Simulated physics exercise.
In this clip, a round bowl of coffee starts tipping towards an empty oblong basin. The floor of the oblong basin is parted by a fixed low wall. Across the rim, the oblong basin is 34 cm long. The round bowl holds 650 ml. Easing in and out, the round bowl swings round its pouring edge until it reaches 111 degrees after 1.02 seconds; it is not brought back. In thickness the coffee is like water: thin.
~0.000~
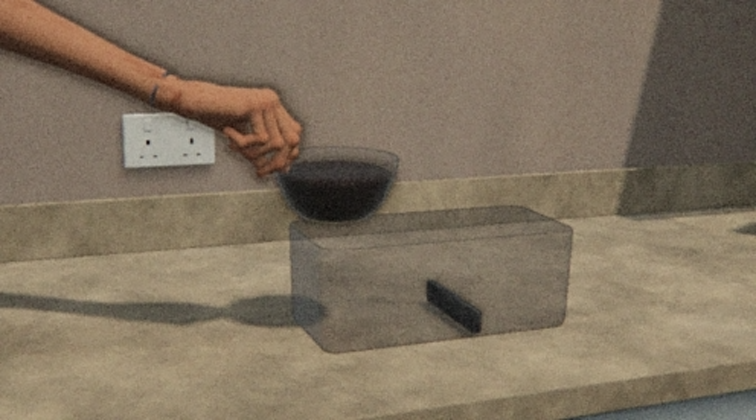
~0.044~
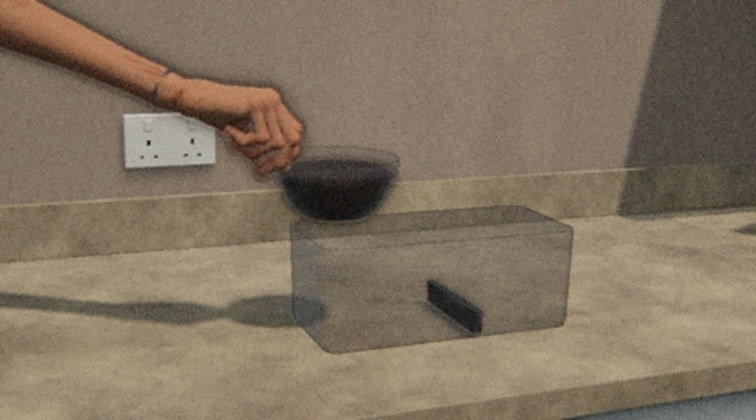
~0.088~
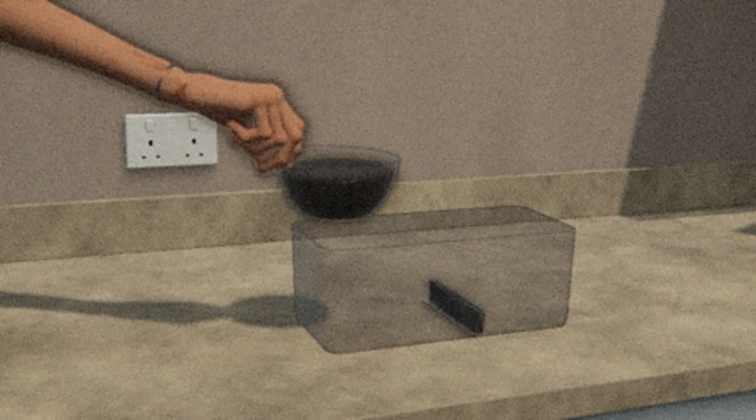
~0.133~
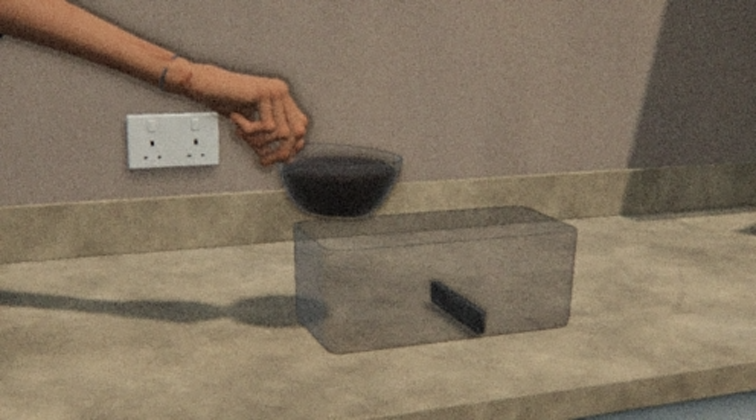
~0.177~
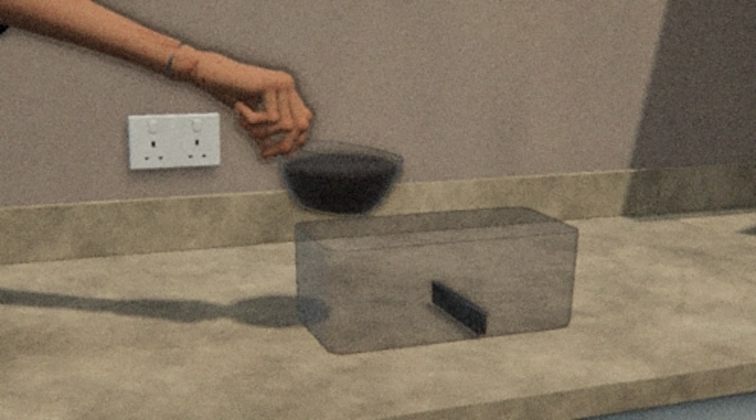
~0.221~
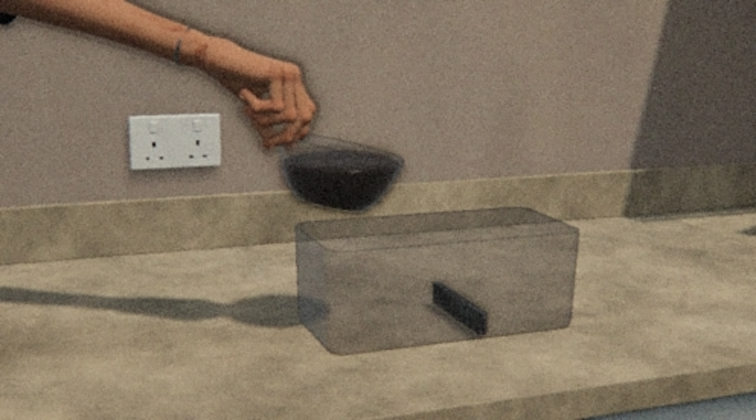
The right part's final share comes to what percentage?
It comes to roughly 75 %.
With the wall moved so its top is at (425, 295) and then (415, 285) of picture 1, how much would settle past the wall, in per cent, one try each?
In turn about 85 and 95 per cent.
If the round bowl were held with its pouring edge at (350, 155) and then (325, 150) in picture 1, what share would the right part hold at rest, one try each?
I'd say 15 percent on the first go, 20 percent on the next.
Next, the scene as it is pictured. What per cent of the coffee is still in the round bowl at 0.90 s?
About 1 per cent.
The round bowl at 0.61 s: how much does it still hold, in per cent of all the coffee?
Around 50 percent.
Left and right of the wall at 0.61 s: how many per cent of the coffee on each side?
About 12 left, 0 right.
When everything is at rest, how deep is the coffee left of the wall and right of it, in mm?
Depths at rest: Left around 6 mm, right around 26 mm.
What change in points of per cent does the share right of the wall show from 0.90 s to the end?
A gain, roughly 2.
Then, 0.61 s in, the tilt is 72° and 50 per cent is still to pour, 11 is left of the wall and 0 right of it.
Then, 0.90 s in, the tilt is 107° and 1 per cent is still to pour, 17 is left of the wall and 73 right of it.
Then, 1.20 s in, the tilt is 111° and 0 per cent is still to pour, 21 is left of the wall and 78 right of it.
Then, 1.52 s in, the tilt is 111° and 0 per cent is still to pour, 24 is left of the wall and 75 right of it.
Finally, 25 per cent lies left of the wall, 75 right of it and 1 outside.
